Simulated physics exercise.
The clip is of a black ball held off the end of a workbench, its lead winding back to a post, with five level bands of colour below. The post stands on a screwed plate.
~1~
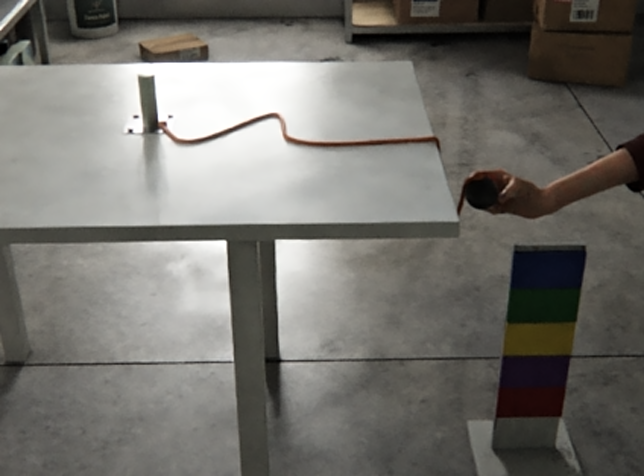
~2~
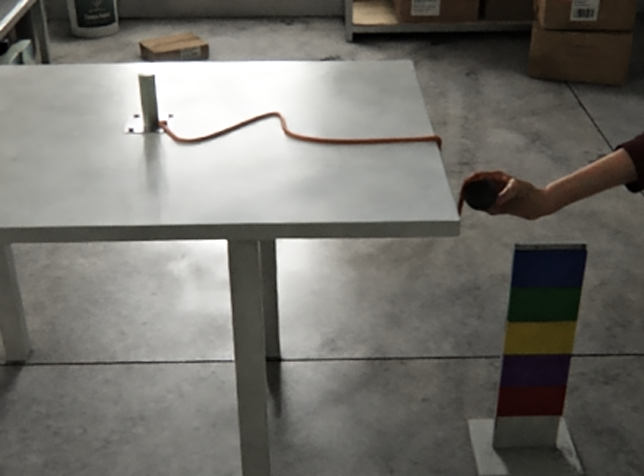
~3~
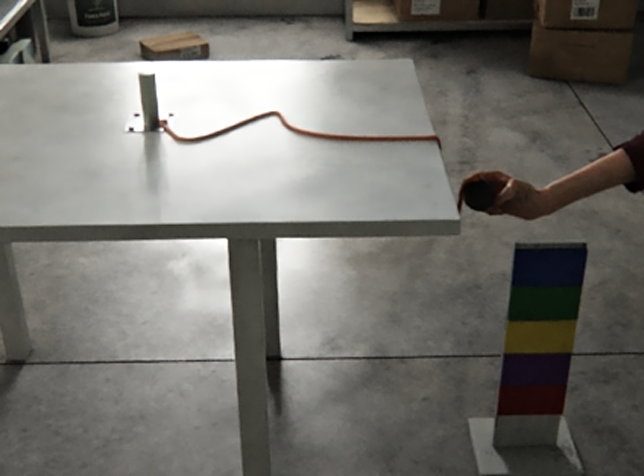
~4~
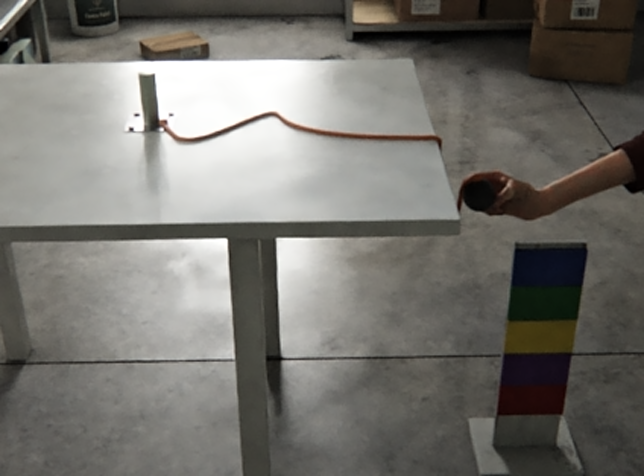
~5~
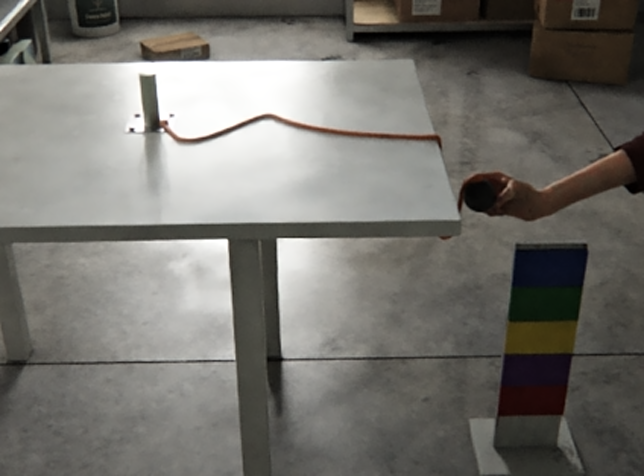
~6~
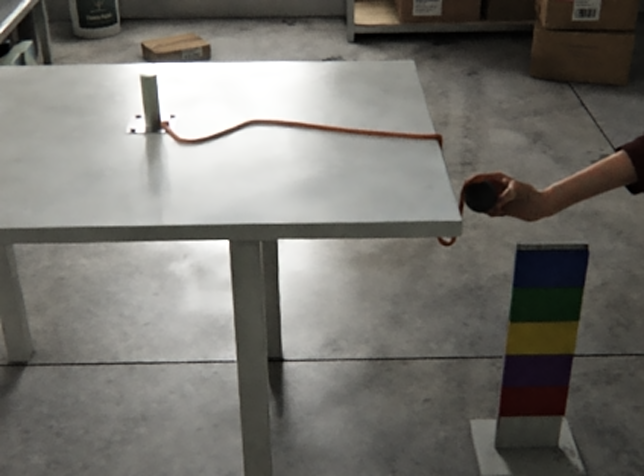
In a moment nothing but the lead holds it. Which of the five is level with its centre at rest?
Its middle rests at the purple band.
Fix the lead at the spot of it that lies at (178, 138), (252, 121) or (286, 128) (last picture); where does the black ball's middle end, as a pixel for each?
Near (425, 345), (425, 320) and (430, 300).
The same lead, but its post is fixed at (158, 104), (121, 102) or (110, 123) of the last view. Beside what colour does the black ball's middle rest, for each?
Taking them in turn: Purple; yellow; yellow.
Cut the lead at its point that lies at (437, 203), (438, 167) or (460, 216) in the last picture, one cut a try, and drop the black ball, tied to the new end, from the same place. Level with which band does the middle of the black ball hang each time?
It would be blue; higher than all five; yellow.
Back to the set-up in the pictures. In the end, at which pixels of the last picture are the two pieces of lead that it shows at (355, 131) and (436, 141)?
At (404, 126), then (432, 174).
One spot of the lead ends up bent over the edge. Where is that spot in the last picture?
The one at (389, 135).
A little later, ball near (467, 360); level with purple.
Next, ball near (400, 339); level with purple.
Later still, ball near (432, 352); level with purple.
When it is over, ball near (421, 352); level with purple. The purple one.
